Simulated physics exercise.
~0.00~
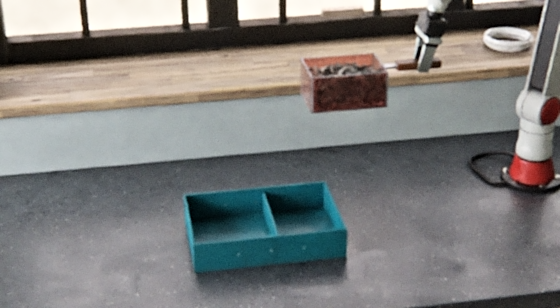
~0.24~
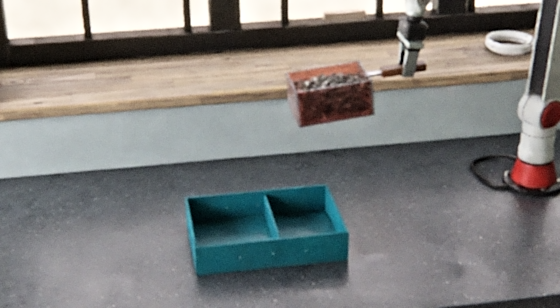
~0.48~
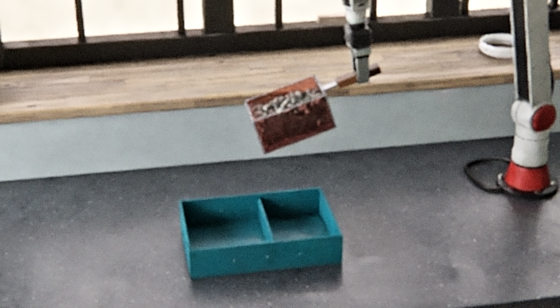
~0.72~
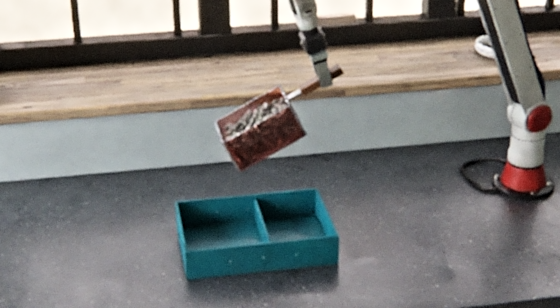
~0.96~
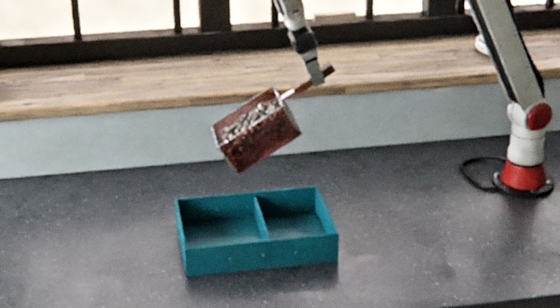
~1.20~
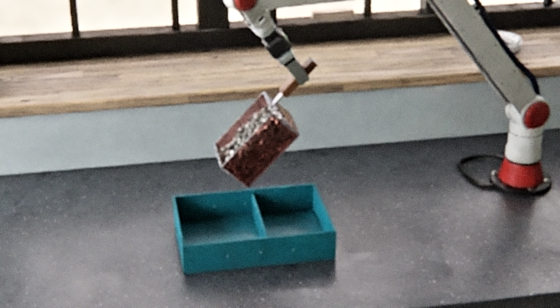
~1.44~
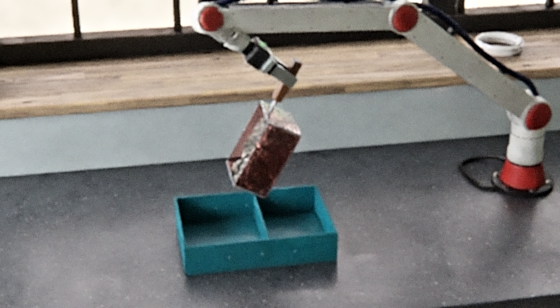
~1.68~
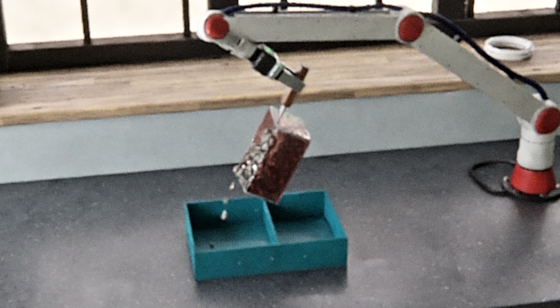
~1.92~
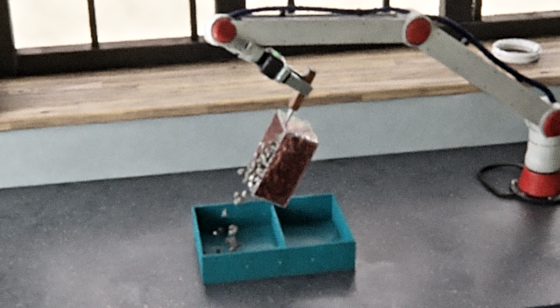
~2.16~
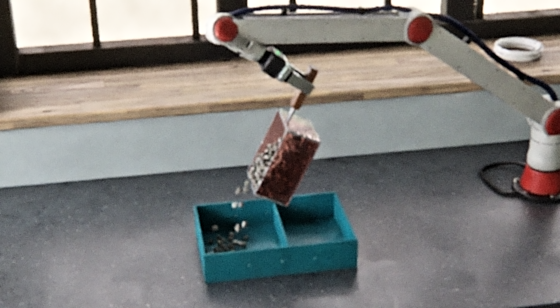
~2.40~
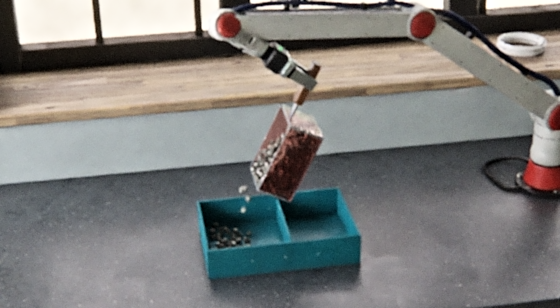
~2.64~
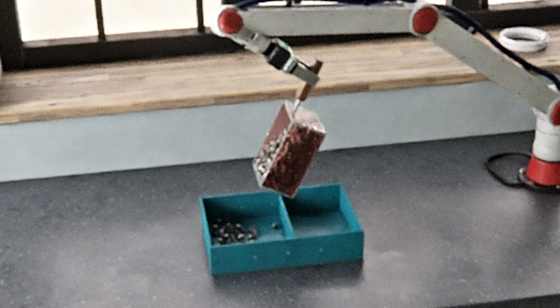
A robot arm carried a reddish box of small pebbles leftward and down over a teal two-part tray, tipping it steeply until some pebbles spilled into the left part, then held it tilted with most still inside and the right part empty.
